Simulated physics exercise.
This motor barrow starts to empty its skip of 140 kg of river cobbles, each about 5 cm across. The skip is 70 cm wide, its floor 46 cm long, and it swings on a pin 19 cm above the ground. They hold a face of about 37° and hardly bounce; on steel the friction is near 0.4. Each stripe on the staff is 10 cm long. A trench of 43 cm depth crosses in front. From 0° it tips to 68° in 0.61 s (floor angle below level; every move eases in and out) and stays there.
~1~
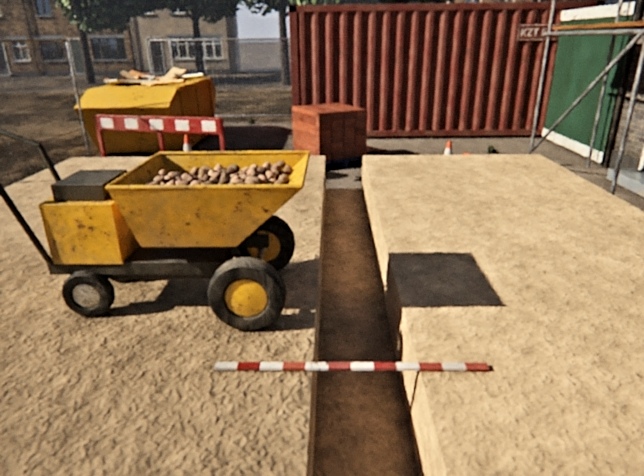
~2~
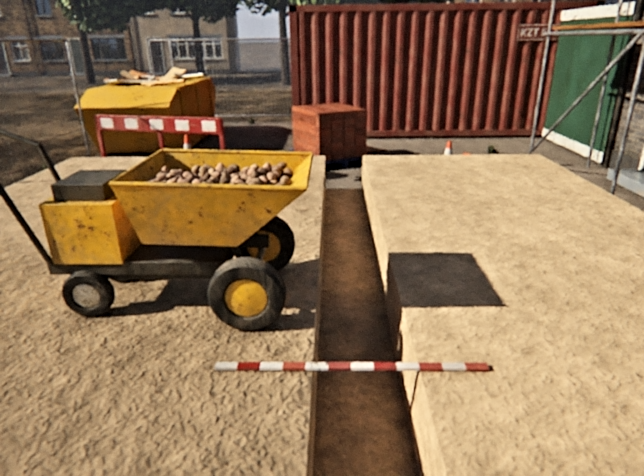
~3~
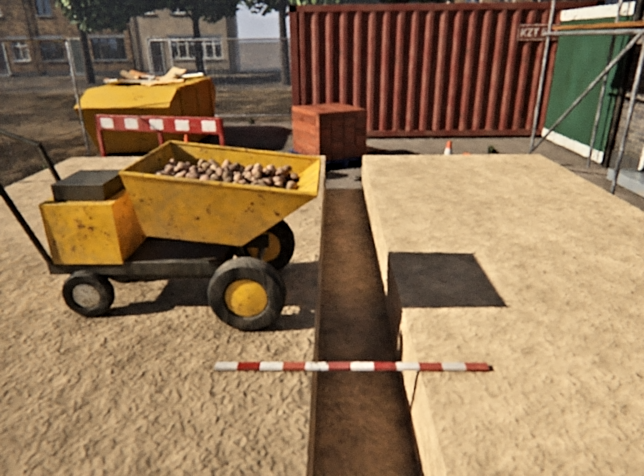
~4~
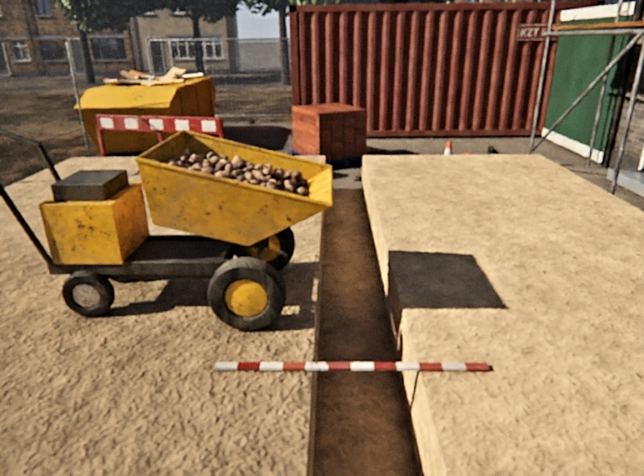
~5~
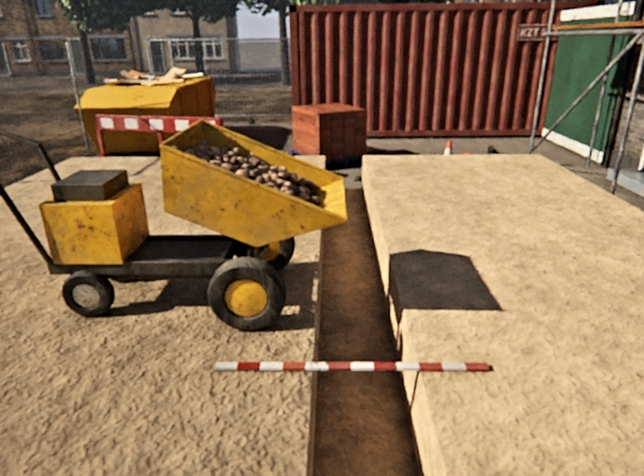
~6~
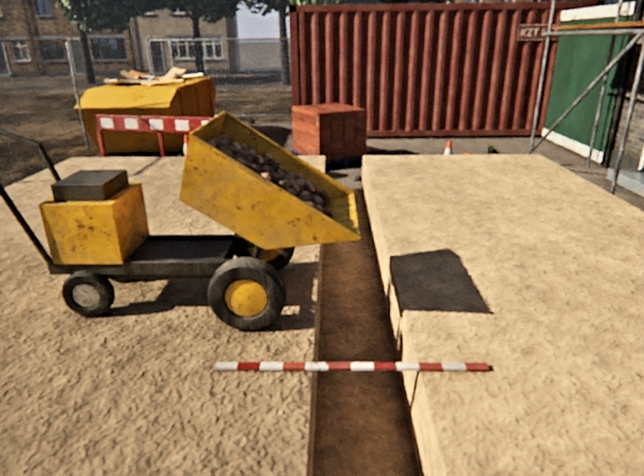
A yellow motor barrow's skip, loaded with cobbles, tilted slowly at first and then more steeply, its back rising and its front lip dipping rightward over a narrow trench, while the wheels stayed still.
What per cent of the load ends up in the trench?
Roughly 42 per cent ends in the trench.
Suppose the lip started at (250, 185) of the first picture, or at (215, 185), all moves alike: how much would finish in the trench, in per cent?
Near 95 per cent from the first place, 100 from the second.
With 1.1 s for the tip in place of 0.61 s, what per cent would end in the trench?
It would be near 55 per cent.
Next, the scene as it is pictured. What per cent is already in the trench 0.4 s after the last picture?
Some 15 per cent.
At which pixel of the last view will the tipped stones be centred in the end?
Near (420, 294).
Then, 0.2 s after the last picture the floor is at 58°, 100 % in the skip; the foremost stones are at (357, 244).
Then, 0.4 s after the last picture the floor is at 68°, 74 % in the skip, 13 % in the trench, 13 % past the trench; the foremost stones are at (434, 300).
Then, 0.8 s after the last picture the floor is at 68°, 14 % in the skip, 30 % in the trench, 56 % past the trench; the foremost stones are at (586, 303).
Then, 2.7 s after the last picture the floor is at 68°, 0 % in the skip, 42 % in the trench, 58 % past the trench; the foremost stones are past the picture's edge.
